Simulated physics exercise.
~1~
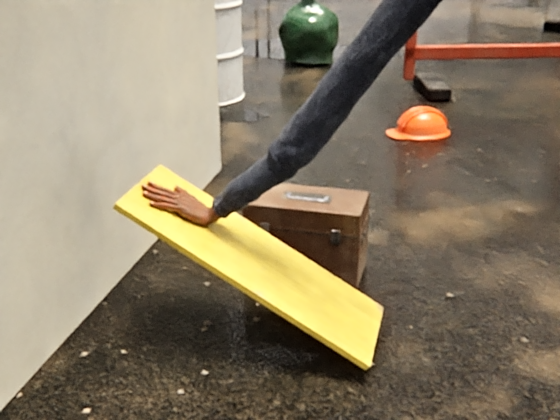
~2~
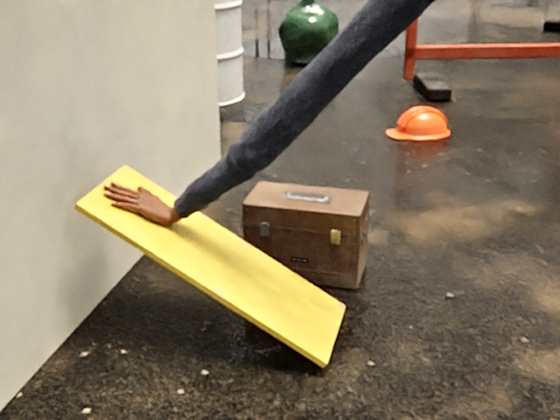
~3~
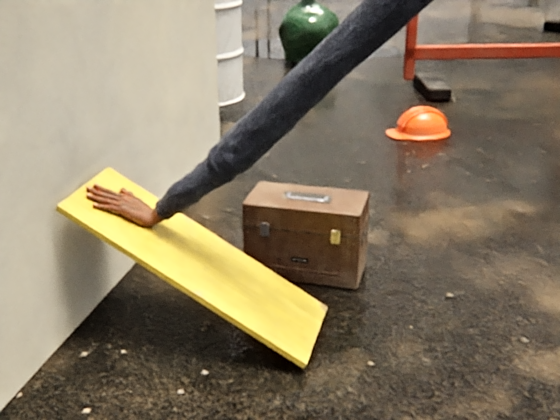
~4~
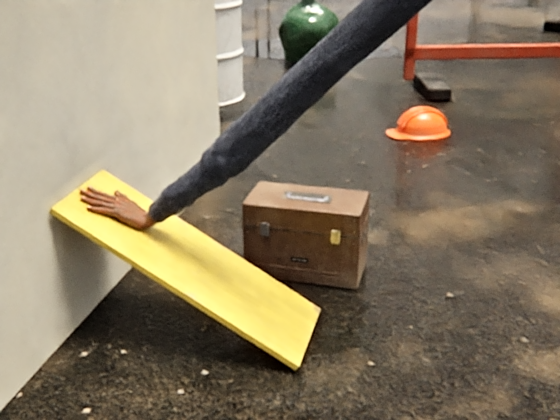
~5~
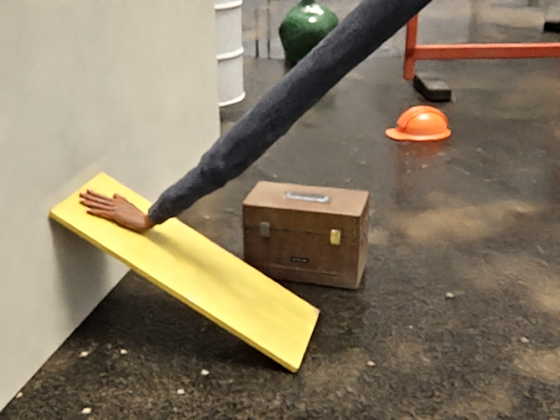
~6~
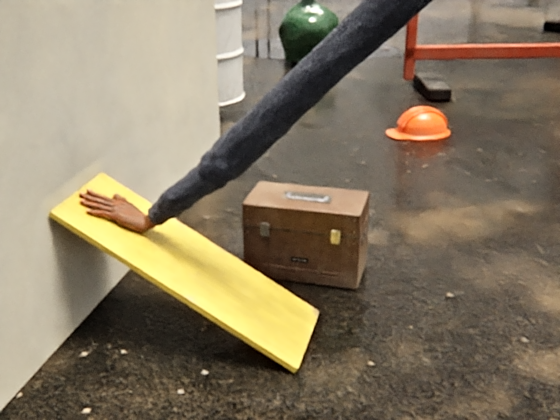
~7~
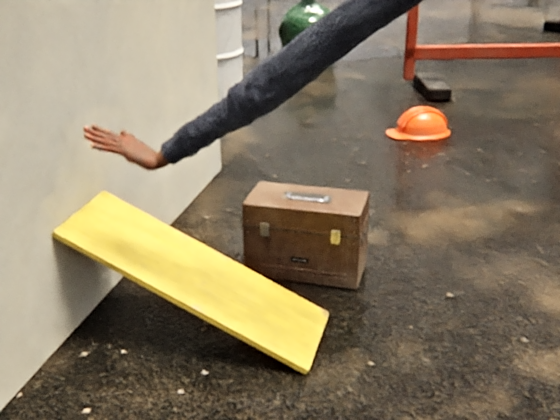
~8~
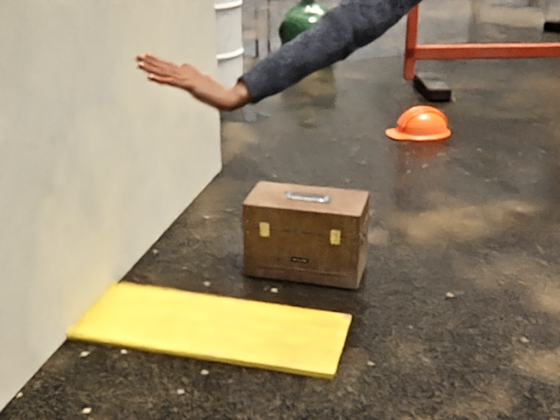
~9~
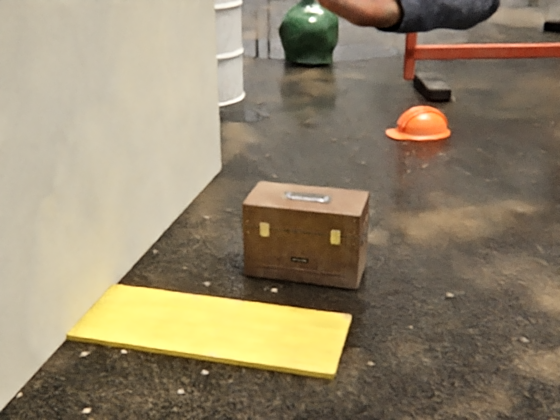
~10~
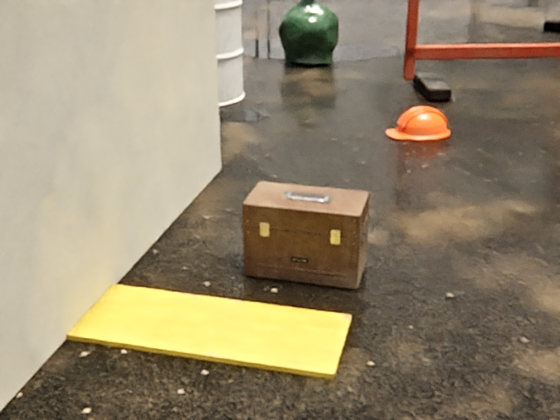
At first, a hand holds a yellow board at a slant above a dark, wet-looking floor, partly in front of a brown toolbox. The hand moves the board left until its raised end rests near the pale wall, leaving the toolbox in full view. It stays there briefly, palm flat on the board. Then the hand lets go and lifts away, and the board slips, its upper end sliding down the wall. The arm withdraws from view, leaving the board lying flat on the floor and the toolbox standing where it was.
